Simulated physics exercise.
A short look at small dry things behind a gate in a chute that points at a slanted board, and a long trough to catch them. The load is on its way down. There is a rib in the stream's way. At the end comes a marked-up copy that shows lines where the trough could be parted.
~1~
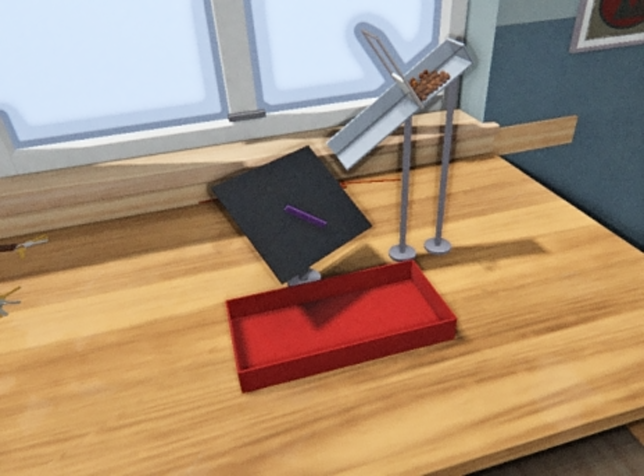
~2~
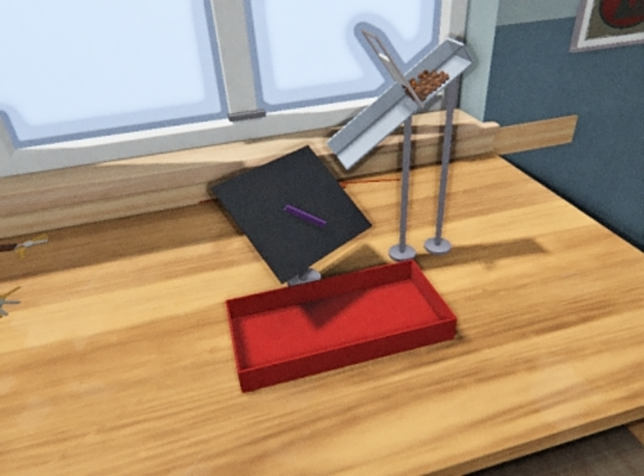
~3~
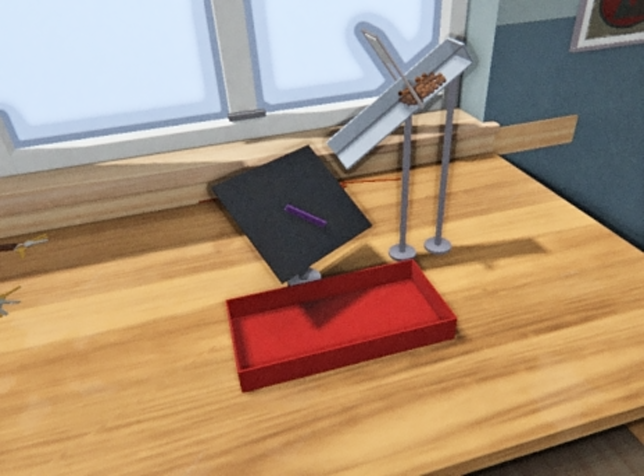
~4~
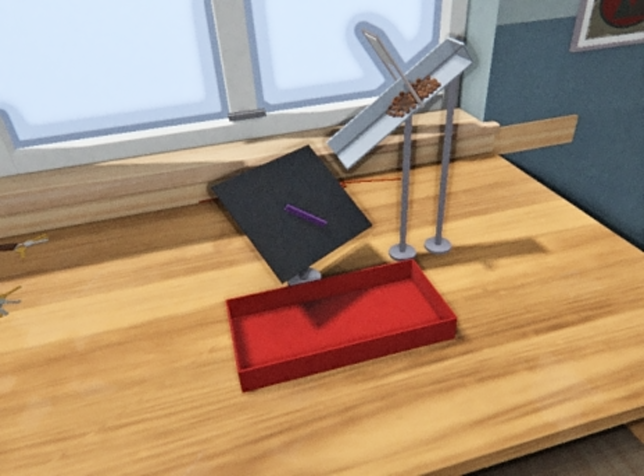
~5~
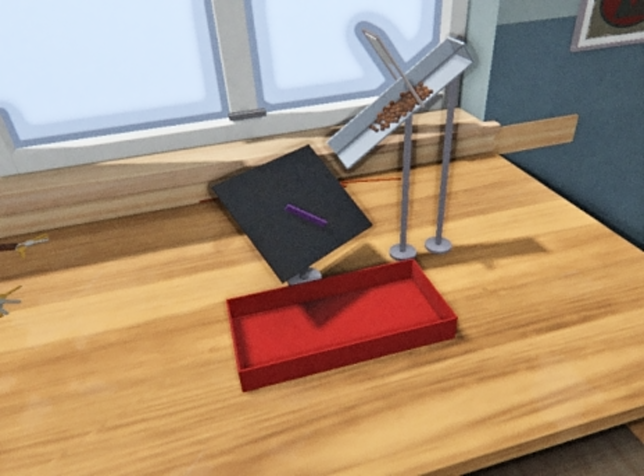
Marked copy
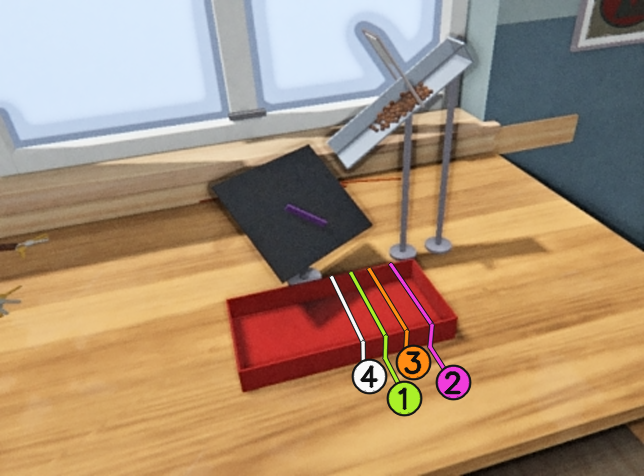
The clip shows small brown pieces sliding slowly down and leftward along a sloping grey chute, spreading out as they move, while a tilted black board with a purple rib and an empty red trough stay still on a wooden table.
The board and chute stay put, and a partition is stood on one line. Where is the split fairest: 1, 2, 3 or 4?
I would pick line 3.
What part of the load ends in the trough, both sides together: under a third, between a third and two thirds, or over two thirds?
About that: Over two thirds.
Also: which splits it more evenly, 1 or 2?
That is line 1.
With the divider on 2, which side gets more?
Left.
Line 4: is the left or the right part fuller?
The right side.
On the marked copy, line 1 crosses the front rim at (385, 335); line 2 crosses the front rim at (431, 324); line 3 crosses the front rim at (406, 330); line 4 crosses the front rim at (362, 341).
With 1, of what is caught, about a tenth on the left of the divider, the larger part on the right.
With 2, of what is caught, every piece on the left of the divider, not one piece on the right.
With 3, of what is caught, roughly half on the left of the divider, roughly half on the right.
With 4, of what is caught, about a tenth on the left of the divider, almost all on the right.
